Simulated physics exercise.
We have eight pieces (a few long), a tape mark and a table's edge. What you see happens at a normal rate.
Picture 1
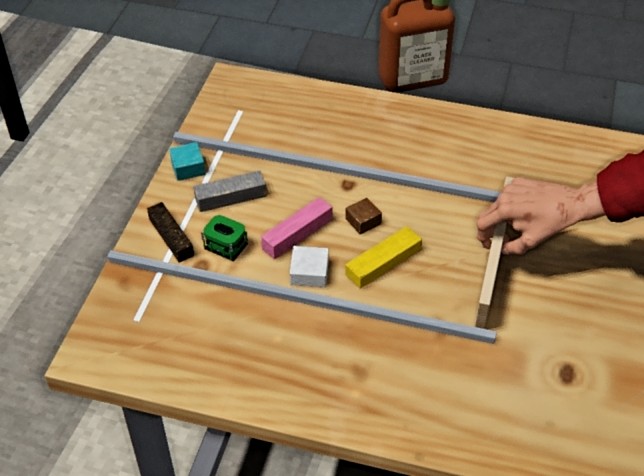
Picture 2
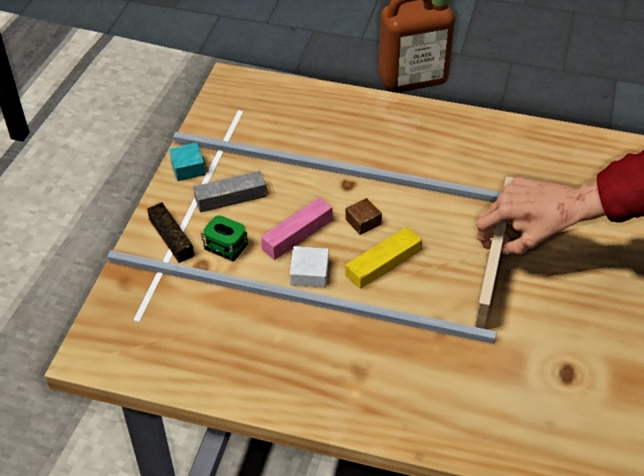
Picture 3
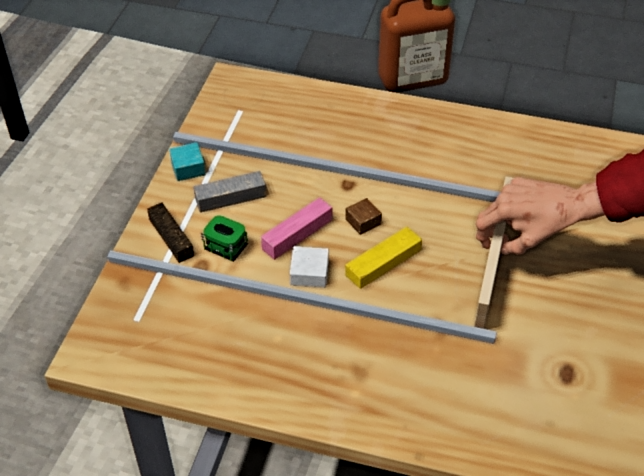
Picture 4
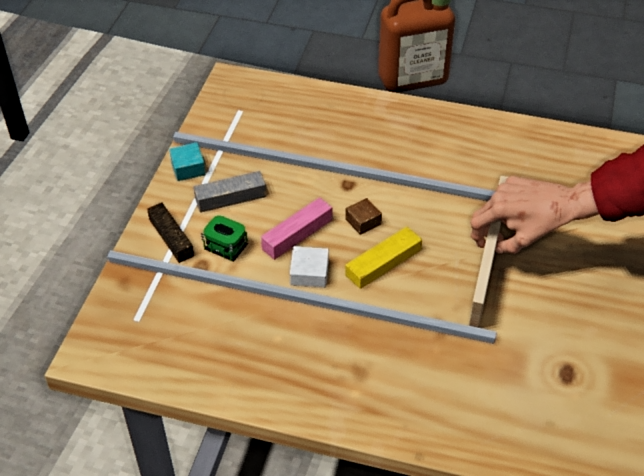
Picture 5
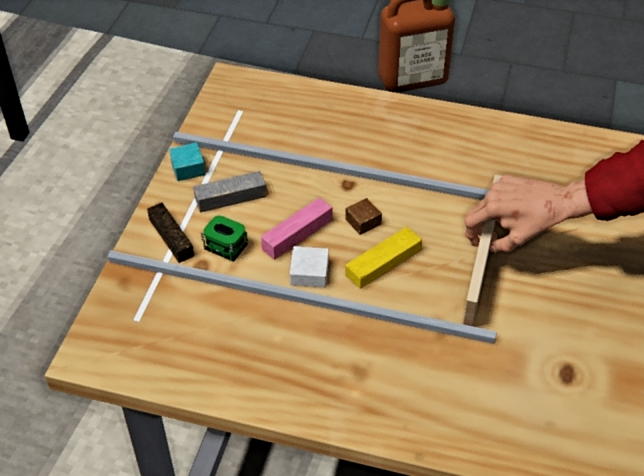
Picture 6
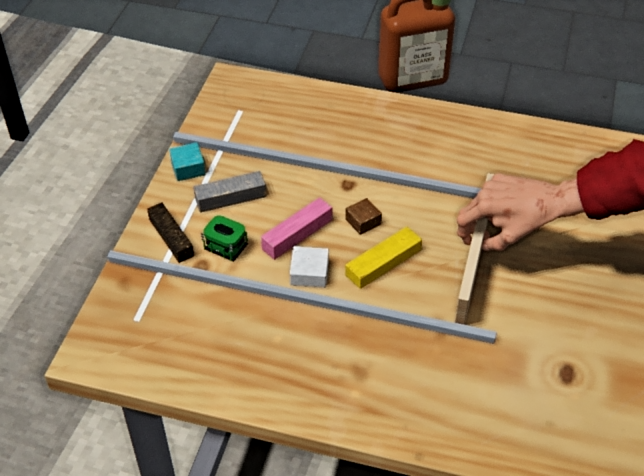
To begin with, a hand in a red sleeve holds a wooden board upright across two grey rails on a table, with coloured blocks and bars lying to its left, some near a white tape line. The hand then slides the board slightly left, while the pieces stay still, untouched.
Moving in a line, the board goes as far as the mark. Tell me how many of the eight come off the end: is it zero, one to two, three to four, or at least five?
It is three to four.
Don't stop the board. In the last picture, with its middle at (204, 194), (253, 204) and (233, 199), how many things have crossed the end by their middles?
Counts per position: 3 / 0 / 1.
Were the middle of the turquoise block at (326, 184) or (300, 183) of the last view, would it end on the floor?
For the turquoise block: Still there and then still there.
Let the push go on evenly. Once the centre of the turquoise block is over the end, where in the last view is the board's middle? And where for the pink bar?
The middle is at (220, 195) when it's the turquoise block, and at (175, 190) when it's the pink bar.
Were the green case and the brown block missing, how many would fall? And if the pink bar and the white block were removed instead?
Counts - first: 1, second: 1.
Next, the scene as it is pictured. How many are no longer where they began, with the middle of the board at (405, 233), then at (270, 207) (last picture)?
In order, the tallies are 1 and 7.
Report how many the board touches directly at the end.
That comes to 2.
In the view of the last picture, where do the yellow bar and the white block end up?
Taking them in turn, first comes (172, 219), then (136, 230).
A little later, none off yet; turquoise block at rest near (187, 162); black bar at rest near (170, 232); grey bar at rest near (230, 192).
When it is over, the number that fall off is three or four; down, green case, grey bar, black bar and turquoise block.
